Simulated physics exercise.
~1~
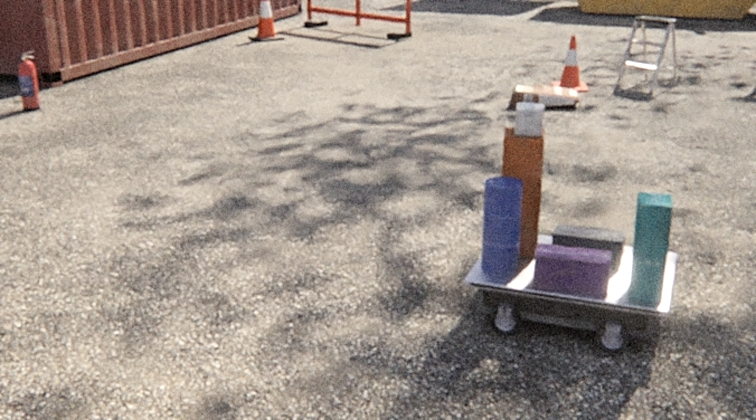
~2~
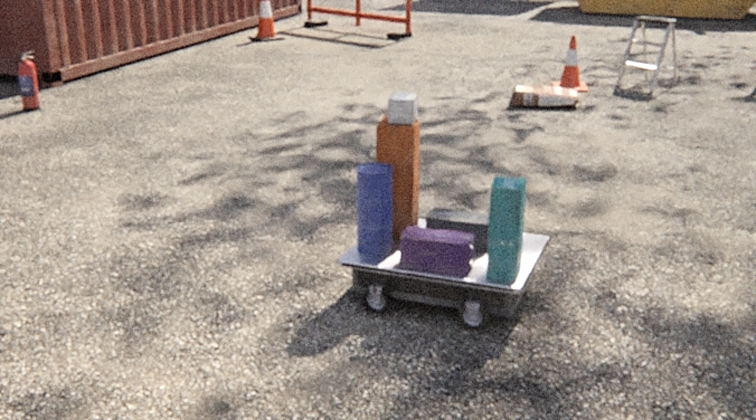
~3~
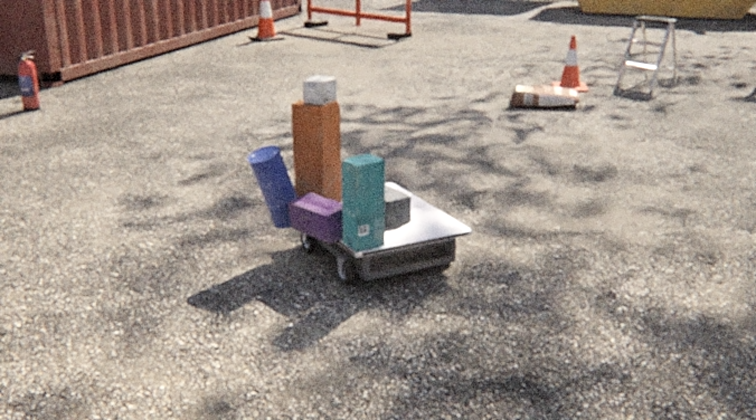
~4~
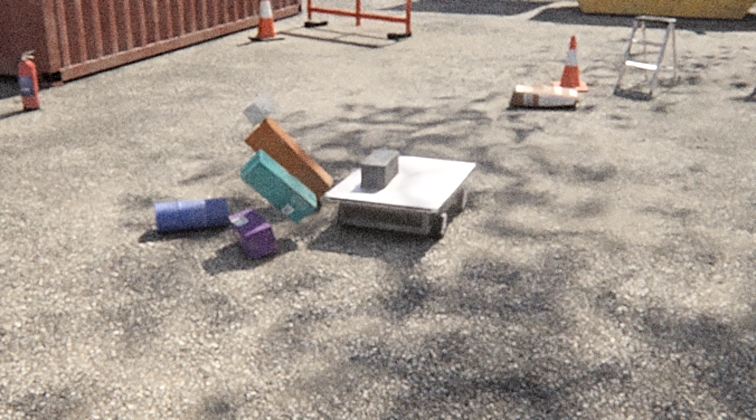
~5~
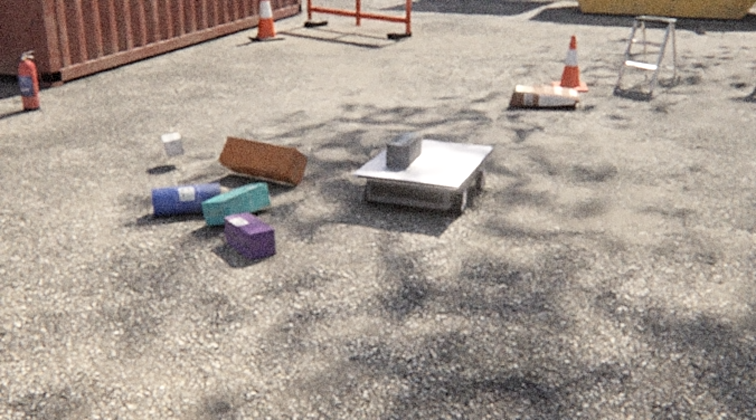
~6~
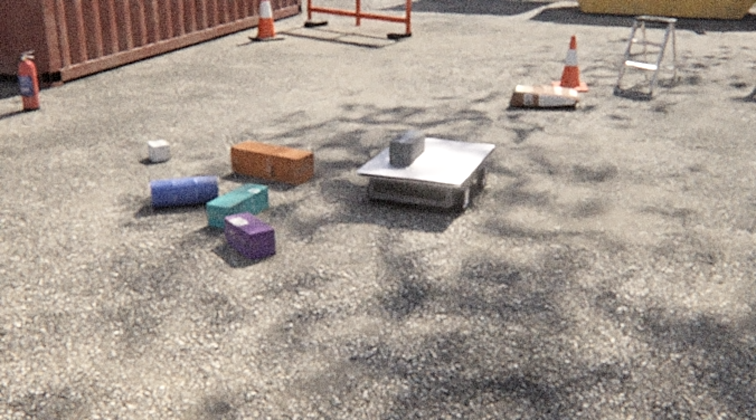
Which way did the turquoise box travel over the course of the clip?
It moved to the left, first riding on the cart and then falling off onto the ground.
